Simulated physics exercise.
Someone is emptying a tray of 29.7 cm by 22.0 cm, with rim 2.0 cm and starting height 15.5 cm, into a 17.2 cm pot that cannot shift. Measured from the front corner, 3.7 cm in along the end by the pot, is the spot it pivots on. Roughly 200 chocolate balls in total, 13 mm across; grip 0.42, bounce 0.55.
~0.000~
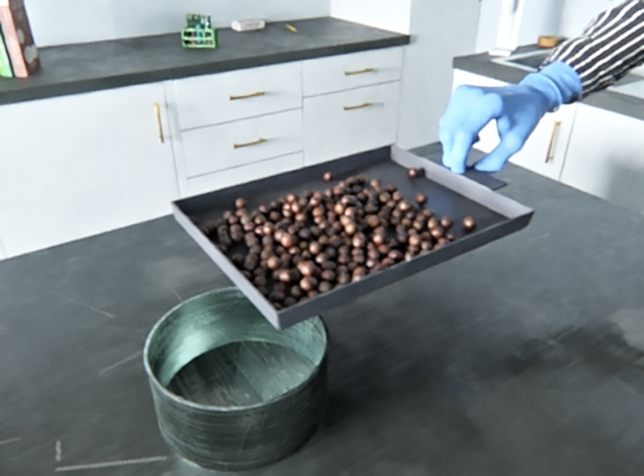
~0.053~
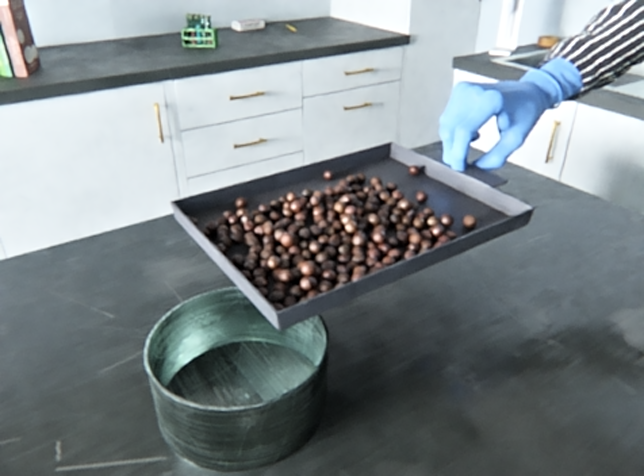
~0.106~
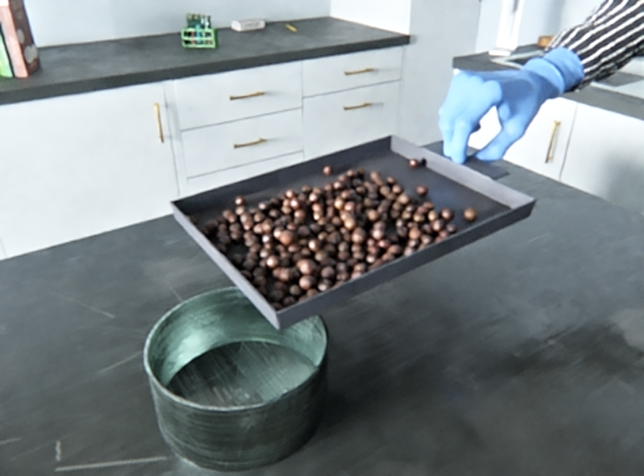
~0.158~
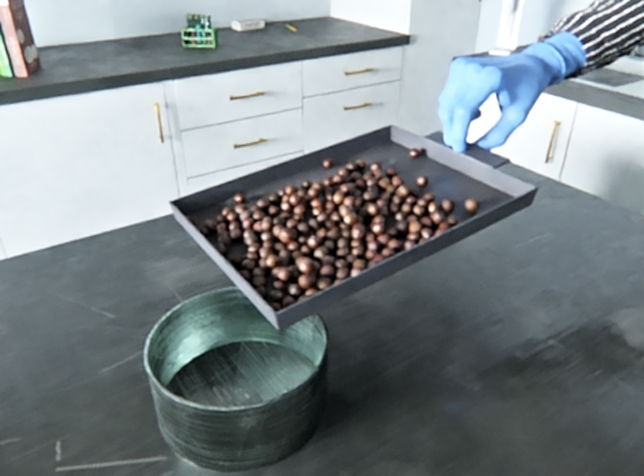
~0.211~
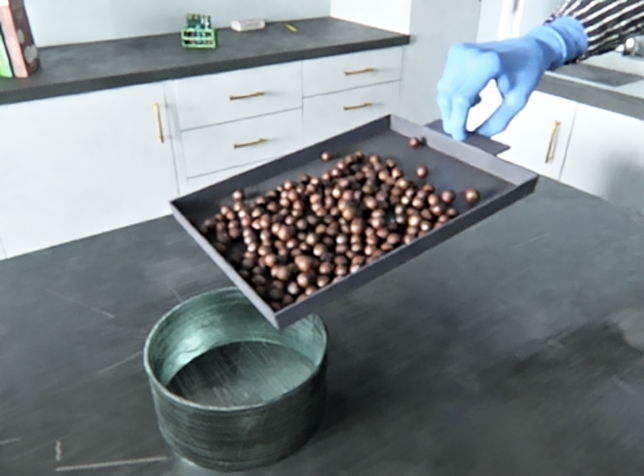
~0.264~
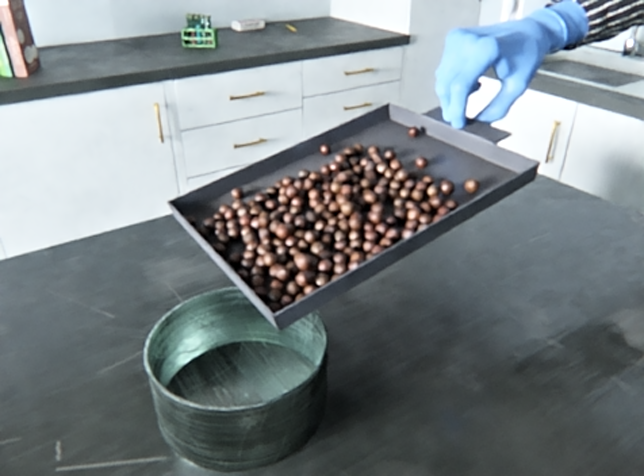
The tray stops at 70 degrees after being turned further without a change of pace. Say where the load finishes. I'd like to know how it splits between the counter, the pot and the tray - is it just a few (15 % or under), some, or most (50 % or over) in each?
Counter: Just a few; pot: Just a few; tray: Most.
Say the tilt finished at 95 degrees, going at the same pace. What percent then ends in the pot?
It would land at about 45 percent.
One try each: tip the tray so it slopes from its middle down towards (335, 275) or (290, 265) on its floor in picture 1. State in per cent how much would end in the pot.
0 and 5 %.
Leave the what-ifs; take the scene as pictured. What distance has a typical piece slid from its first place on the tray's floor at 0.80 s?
Displacement on the tray: About 2 cm.
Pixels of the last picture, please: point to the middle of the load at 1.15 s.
(254, 202) or thereabouts.
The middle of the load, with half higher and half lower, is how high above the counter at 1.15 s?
The halfway mark sits at about 22 cm.
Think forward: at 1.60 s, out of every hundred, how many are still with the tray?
Around 95 percent of it.
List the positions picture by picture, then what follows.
In the first frame, tray tilt 0 degrees, front corners at (279, 310) and (530, 210); middle of the pieces at (331, 234); pot at (238, 339).
In the second frame, tray tilt 1 degrees, front corners at (278, 310) and (531, 207); middle of the pieces at (331, 233).
In the third frame, tray tilt 2 degrees, front corners at (278, 310) and (532, 199); middle of the pieces at (330, 230).
In the fourth frame, tray tilt 5 degrees, front corners at (277, 311) and (534, 187), lowest corner left front; middle of the pieces at (330, 226).
In the fifth frame, tray tilt 8 degrees, front corners at (276, 311) and (535, 175), lowest corner left front; middle of the pieces at (329, 221).
In the sixth frame, tray tilt 11 degrees, front corners at (275, 312) and (536, 162), lowest corner left front; middle of the pieces at (328, 217); pot at (238, 339). The tray's pace is about 55 degrees a second.
Then, at 0.80 s, tilt 39 degrees; the tray holds 100 %, the pot 0 %.
After 1.15 s, tilt 57 degrees; the tray holds 100 %, the pot 0 %.
Then, at 1.60 s, tilt 70 degrees; the tray holds 95 %, the pot 5 %.
In the end, at 2.3 s, counter 0 %, pot 5 %, tray 95 %.
